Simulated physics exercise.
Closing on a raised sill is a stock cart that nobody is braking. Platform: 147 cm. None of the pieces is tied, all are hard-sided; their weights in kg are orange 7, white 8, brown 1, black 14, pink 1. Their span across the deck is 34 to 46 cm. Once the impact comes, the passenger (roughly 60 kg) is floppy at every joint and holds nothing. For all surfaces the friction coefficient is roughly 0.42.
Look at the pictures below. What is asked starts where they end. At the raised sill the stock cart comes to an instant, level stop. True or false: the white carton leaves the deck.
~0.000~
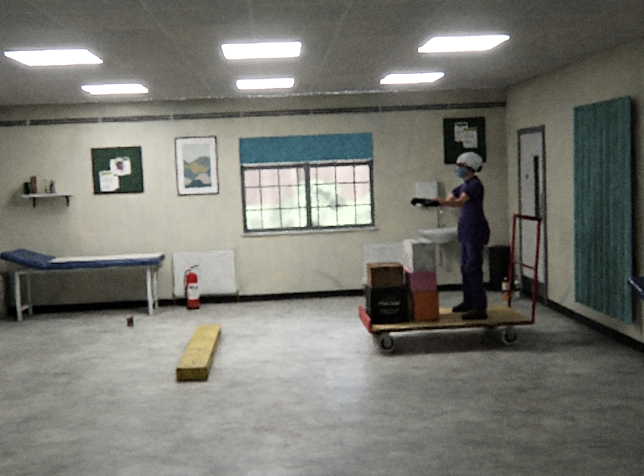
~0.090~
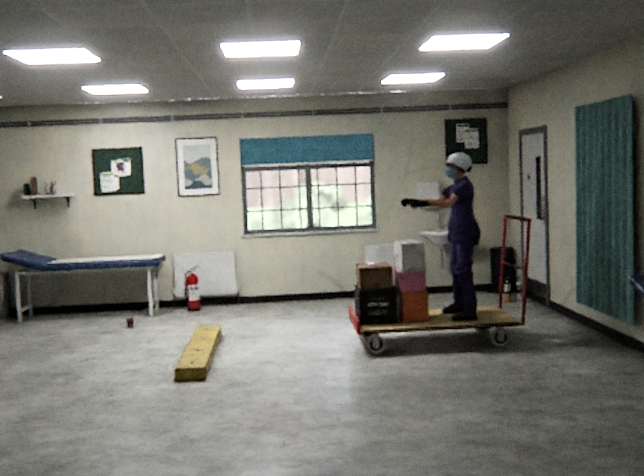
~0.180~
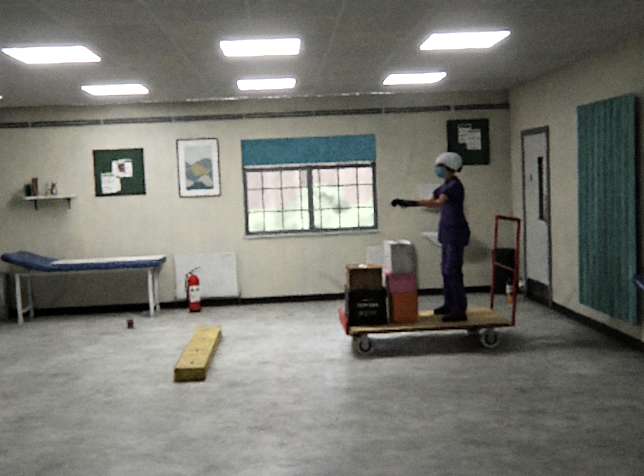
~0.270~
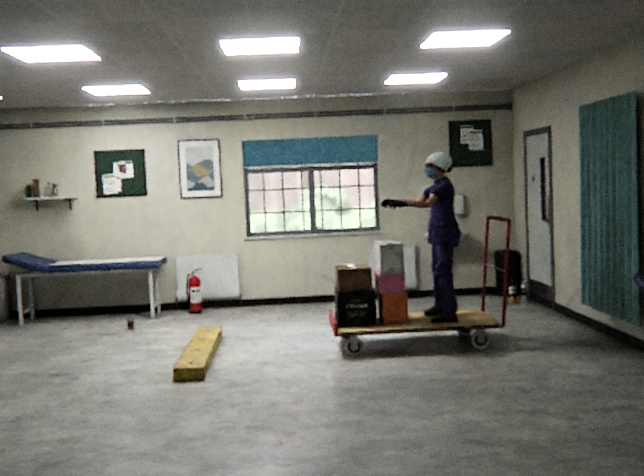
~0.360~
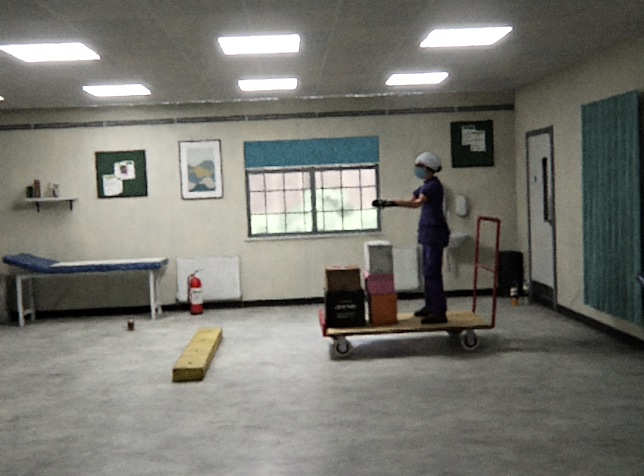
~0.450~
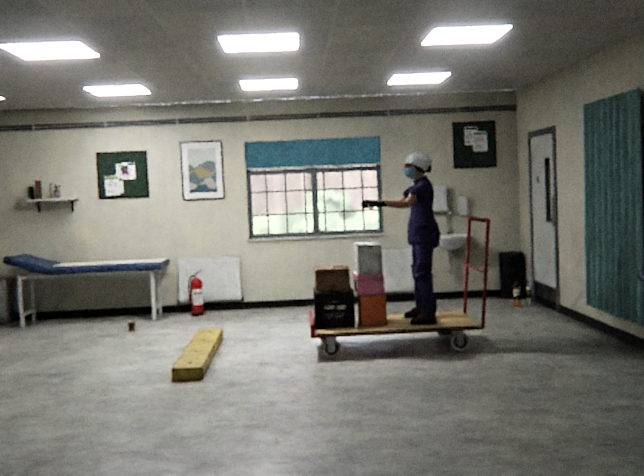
True, it comes off.
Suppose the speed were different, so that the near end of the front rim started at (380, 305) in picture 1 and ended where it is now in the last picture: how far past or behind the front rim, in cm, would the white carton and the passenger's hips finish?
White 50 past, hips 80 behind.
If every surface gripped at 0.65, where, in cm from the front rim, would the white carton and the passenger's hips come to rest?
Rest positions: White 10 cm behind rim; hips 100 cm behind rim.
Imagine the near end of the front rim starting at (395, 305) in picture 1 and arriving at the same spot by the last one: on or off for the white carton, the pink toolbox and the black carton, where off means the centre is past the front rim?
Result: White gone; pink safe; black safe.
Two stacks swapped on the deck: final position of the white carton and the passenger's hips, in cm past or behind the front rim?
White 90 past, hips 110 behind.
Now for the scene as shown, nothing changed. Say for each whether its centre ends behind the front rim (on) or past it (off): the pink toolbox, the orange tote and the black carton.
Pink: Still aboard; orange: Still aboard; black: Still aboard.
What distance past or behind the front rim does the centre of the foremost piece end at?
Its centre ends some 80 cm past the rim.
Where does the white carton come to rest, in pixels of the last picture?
(151, 348).
Impact comes at 1.29 s.
After 1.84 s the white carton is 13 cm behind the rim, tilted 70°, near (215, 279) in the last picture's view.
After 2.29 s the white carton is 9 cm past the rim, tilted 155°, near (191, 296) in the last picture's view.
Final state at 5.3 s, past the rim, white carton and brown carton; behind it, orange tote, black carton, pink toolbox and the passenger's hips.
